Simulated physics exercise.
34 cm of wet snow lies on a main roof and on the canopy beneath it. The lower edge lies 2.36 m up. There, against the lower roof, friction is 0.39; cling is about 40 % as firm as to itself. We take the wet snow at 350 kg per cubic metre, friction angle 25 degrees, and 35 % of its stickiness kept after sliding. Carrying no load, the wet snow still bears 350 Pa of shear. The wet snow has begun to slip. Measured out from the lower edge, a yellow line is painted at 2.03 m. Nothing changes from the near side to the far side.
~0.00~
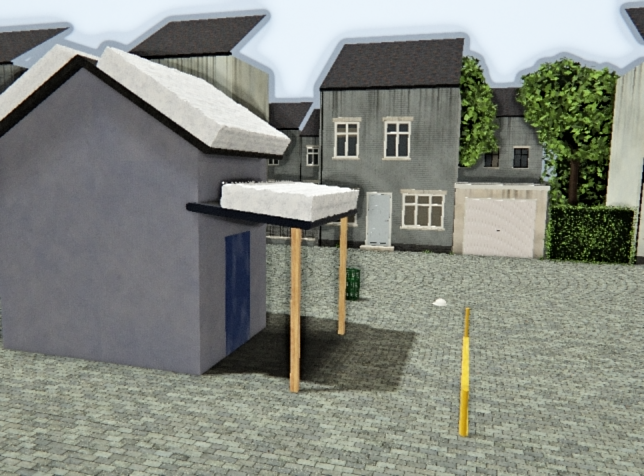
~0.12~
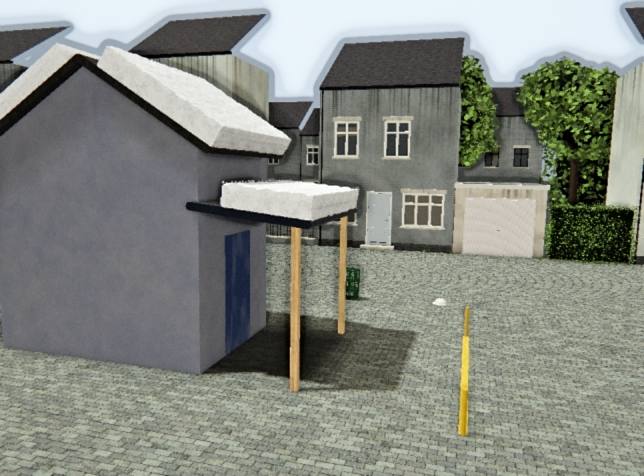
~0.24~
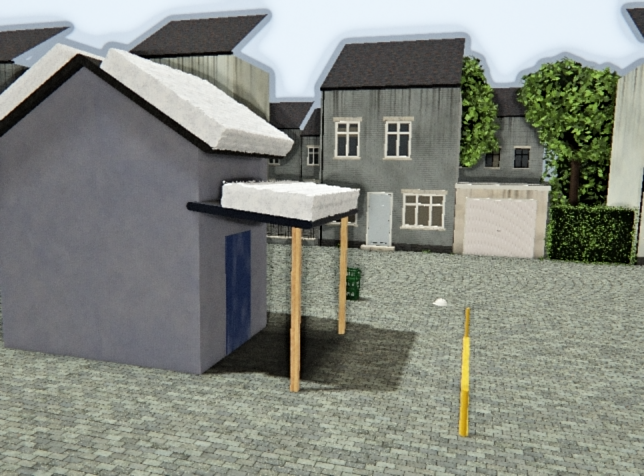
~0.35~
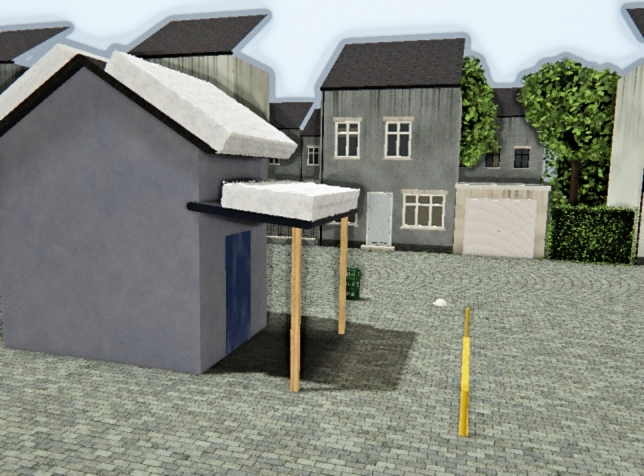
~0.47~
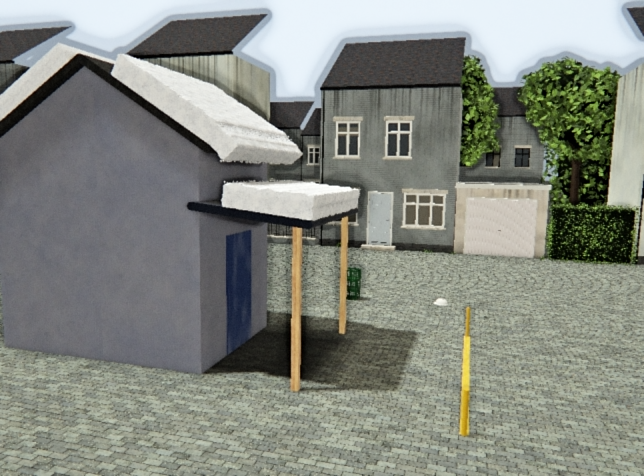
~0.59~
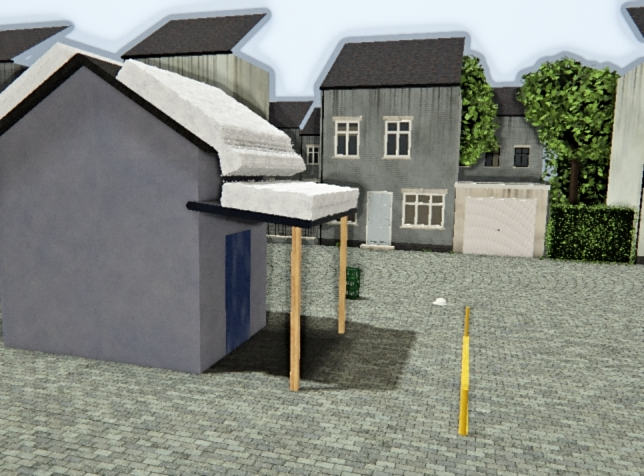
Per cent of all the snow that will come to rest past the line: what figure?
Near 5 %.
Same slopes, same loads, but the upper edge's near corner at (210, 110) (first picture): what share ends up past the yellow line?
It would then be around 20 percent.
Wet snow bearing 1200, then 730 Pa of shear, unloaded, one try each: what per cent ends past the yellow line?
It'd be some 0 percent the first time and some 0 percent the second.
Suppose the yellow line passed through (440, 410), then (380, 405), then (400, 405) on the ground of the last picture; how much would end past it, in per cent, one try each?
The three tries give 10 %, 25 % and 18 % in turn.
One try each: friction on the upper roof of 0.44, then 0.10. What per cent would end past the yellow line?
First try 1 per cent, second try 20 per cent.
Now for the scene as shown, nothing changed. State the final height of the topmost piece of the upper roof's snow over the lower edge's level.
Roughly 0.6 m.
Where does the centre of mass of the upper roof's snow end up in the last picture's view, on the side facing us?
Centre noted at roughly (325, 287).
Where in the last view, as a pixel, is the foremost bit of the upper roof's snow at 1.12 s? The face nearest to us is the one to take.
I'd point to around (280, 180).
After 1.12 s, none is below the lower edge and 0 % is past the line.
After 1.75 s, 5 % is below the lower edge and 0 % is past the line.
After 2.37 s, 39 % is below the lower edge and 1 % is past the line.
After 3.00 s, 45 % is below the lower edge and 5 % is past the line.
After 3.70 s, 45 % is below the lower edge and 5 % is past the line.
